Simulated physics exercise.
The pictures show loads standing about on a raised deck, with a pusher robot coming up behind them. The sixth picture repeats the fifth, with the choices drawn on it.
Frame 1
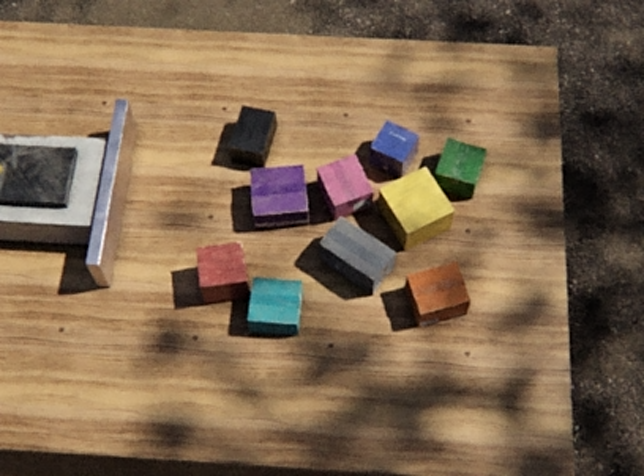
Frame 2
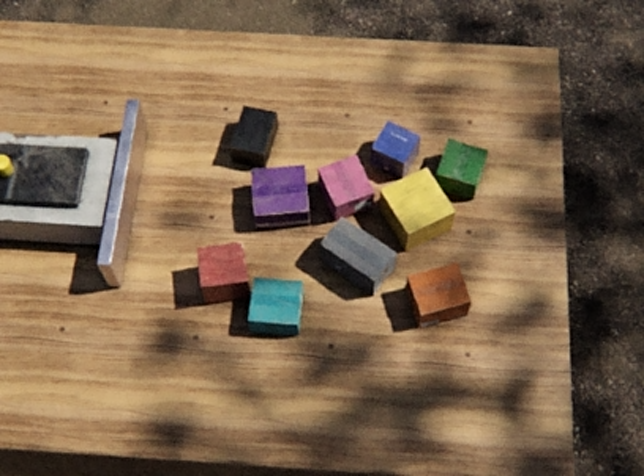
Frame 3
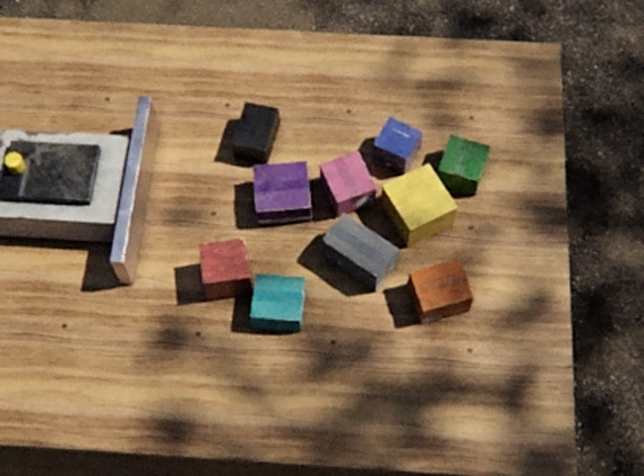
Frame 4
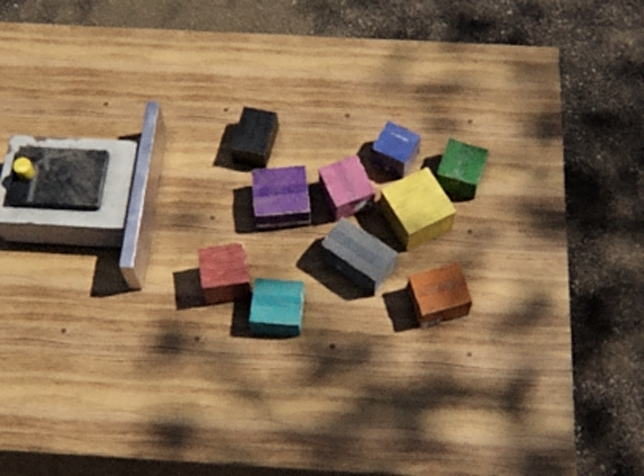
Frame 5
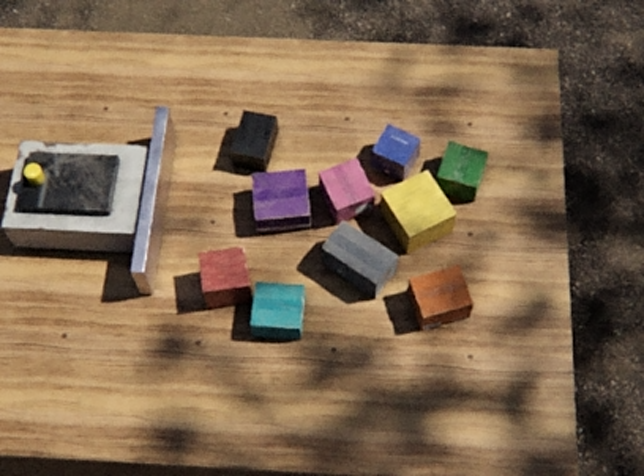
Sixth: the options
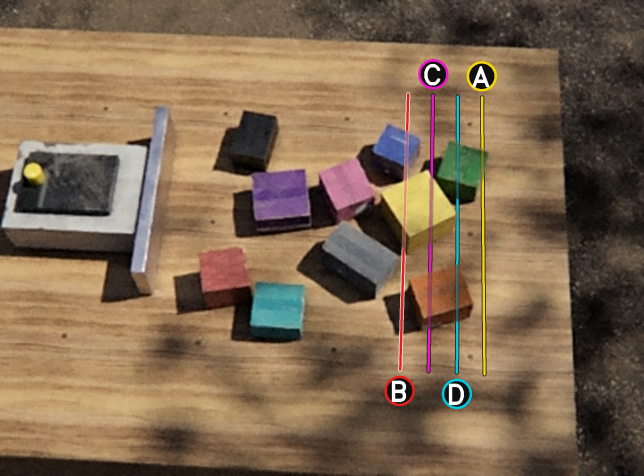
On a wooden deck dappled with shade, a pusher robot with a flat front plate crept a short way rightward toward a cluster of colourful blocks, which all stayed still without being touched.
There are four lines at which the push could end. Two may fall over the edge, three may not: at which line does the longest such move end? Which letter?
A is the last line within the limit.
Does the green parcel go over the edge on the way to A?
Yes.
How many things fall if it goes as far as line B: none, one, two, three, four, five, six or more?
By then, none.
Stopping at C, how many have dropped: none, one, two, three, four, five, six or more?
In all, none.
On the marked copy, A at (483, 227); B at (404, 223); C at (431, 224); D at (457, 225).
Following A. Soon after the start, robot (194, 188); turquoise box (320, 329); black crate (302, 143).
Later, robot (315, 193); green parcel (511, 161); yellow crate (502, 232).
In the end, robot (408, 198); green parcel over the edge; yellow crate over the edge; two fallen.
As for the rest, B is within the limit but short; C is within the limit but short; D is within the limit but short.
